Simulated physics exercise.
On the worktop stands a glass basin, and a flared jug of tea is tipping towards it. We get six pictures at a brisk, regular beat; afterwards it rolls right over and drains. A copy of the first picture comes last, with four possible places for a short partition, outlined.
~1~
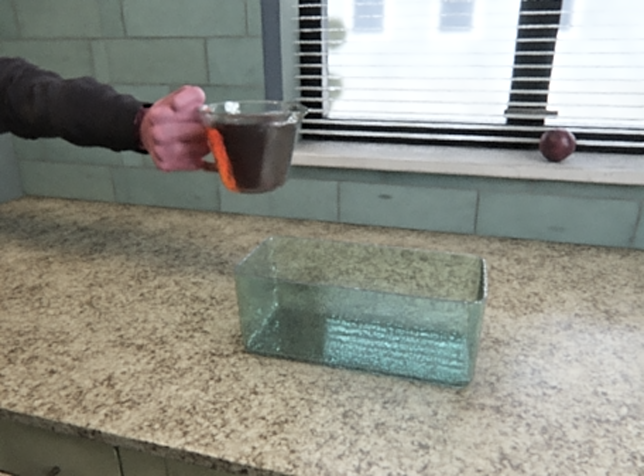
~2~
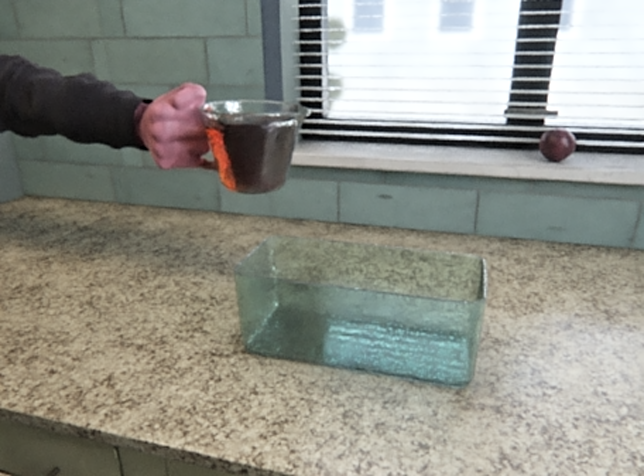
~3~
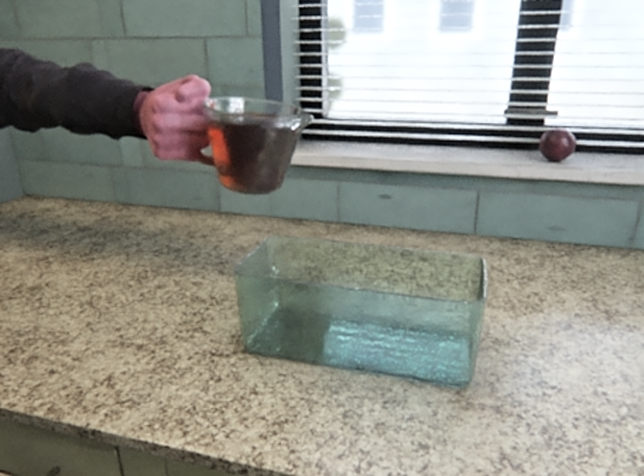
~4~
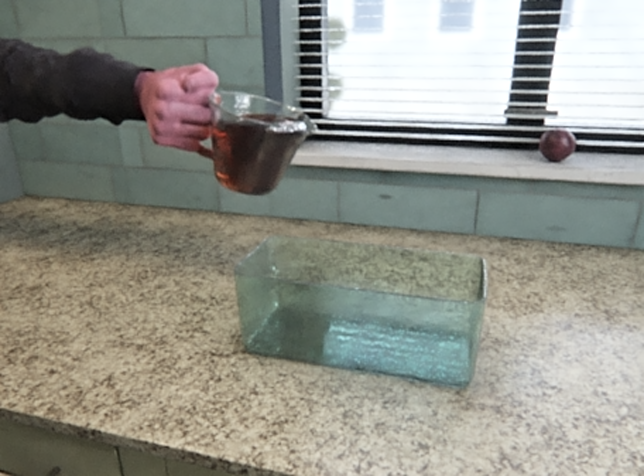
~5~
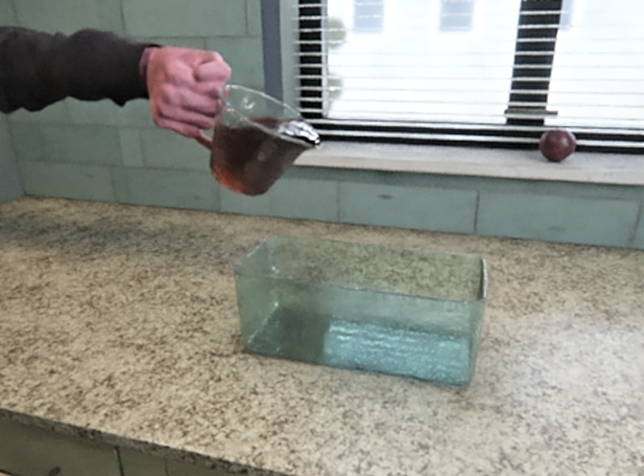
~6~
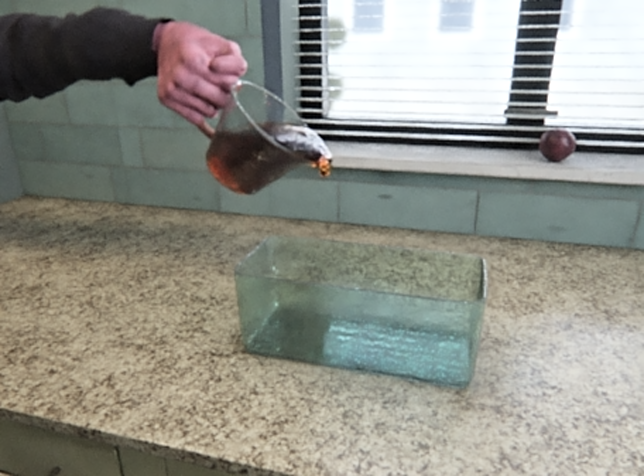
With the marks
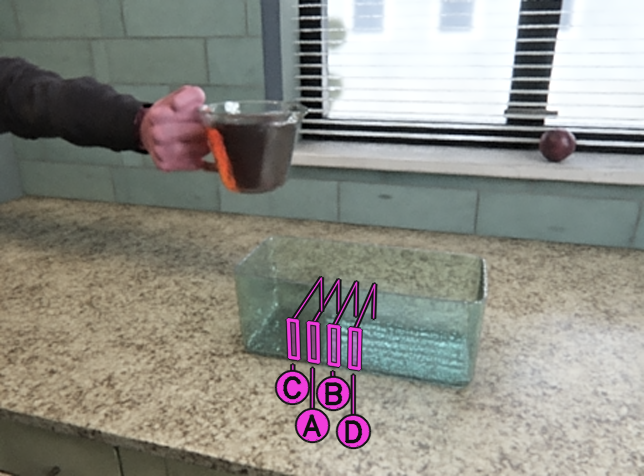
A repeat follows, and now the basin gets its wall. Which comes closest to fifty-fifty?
It is B.
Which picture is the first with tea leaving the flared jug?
Picture 5.
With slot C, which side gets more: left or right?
More ends on the right.
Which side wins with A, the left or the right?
The right side.
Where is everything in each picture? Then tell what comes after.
Upright, lip at (306, 111); basin from (244, 346) to (473, 384); nothing has left yet, in the first picture.
Upright, lip at (308, 114); nothing has left yet, in the second picture.
Tipped about 8°, lip at (311, 120); nothing has left yet, in the third picture.
Tipped about 17°, lip at (315, 131); nothing has left yet, in the fourth picture.
Tipped about 29°, lip at (317, 146); tea is over the lip, down to (317, 146), in the fifth picture.
Tipped about 43°, lip at (317, 162); tea is over the lip, down to (325, 172), in the sixth picture.
On the marked copy, A at (312, 368); B at (332, 371); C at (292, 365); D at (353, 375).
Choosing A, about 23 % ends left of the wall and 76 % right of it.
Choosing B, about 52 % ends left of the wall and 46 % right of it.
Choosing C, about 5 % ends left of the wall and 94 % right of it.
Choosing D, about 77 % ends left of the wall and 19 % right of it; 4 % is lost outside.
